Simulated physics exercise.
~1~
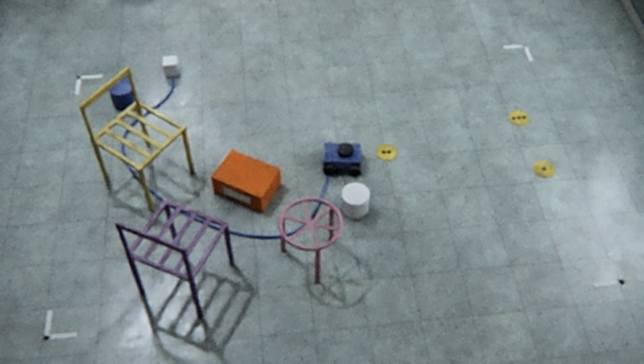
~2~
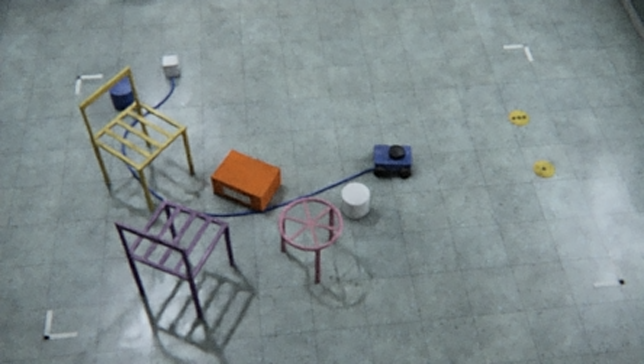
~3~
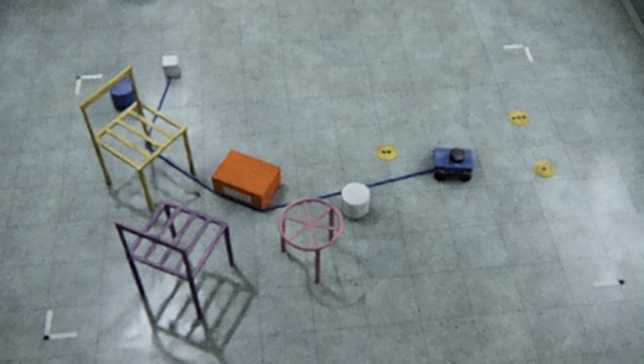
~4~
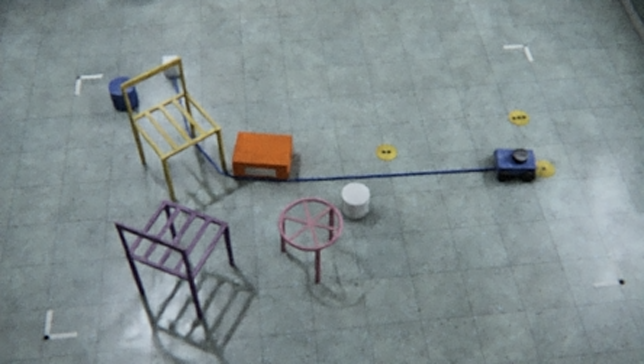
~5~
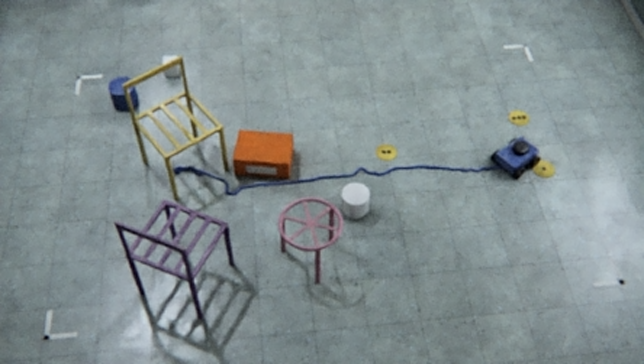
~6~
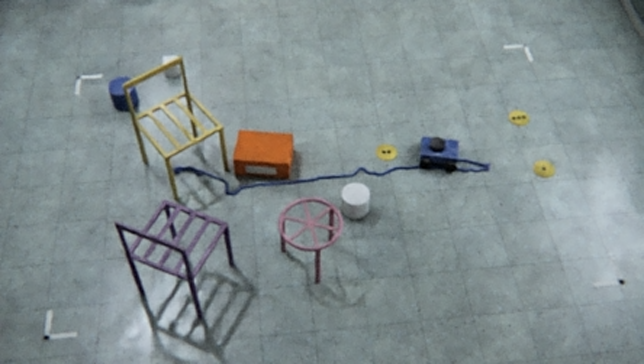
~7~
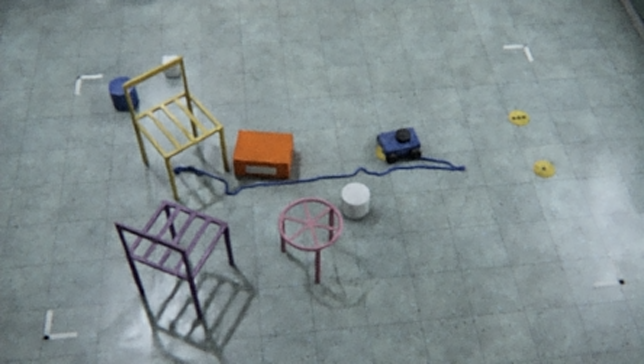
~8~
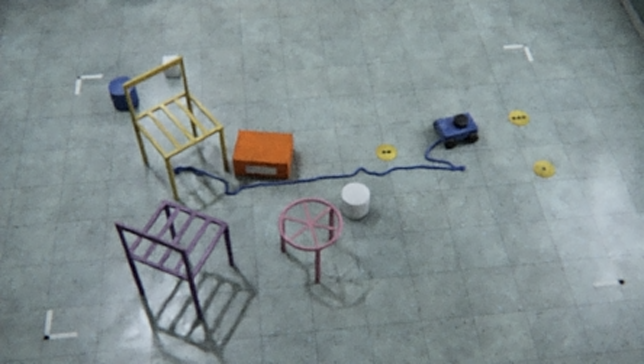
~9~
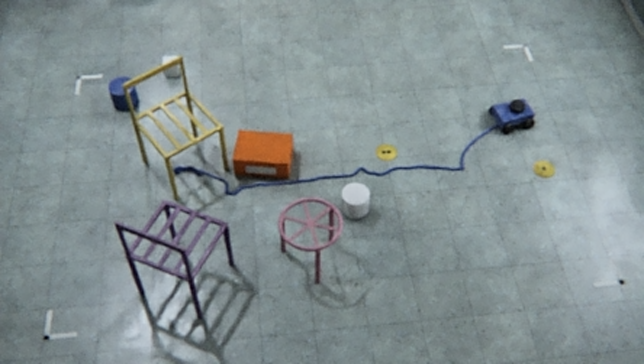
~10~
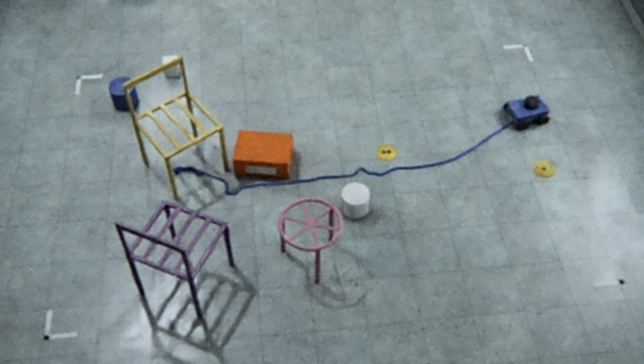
In this clip, a small blue cart tows a lead rightward across a hallway floor, dragging a yellow chair and an orange carton a short way before the plug comes out. The cart doubles back left, then heads right again, ending at upper right with the lead trailing.
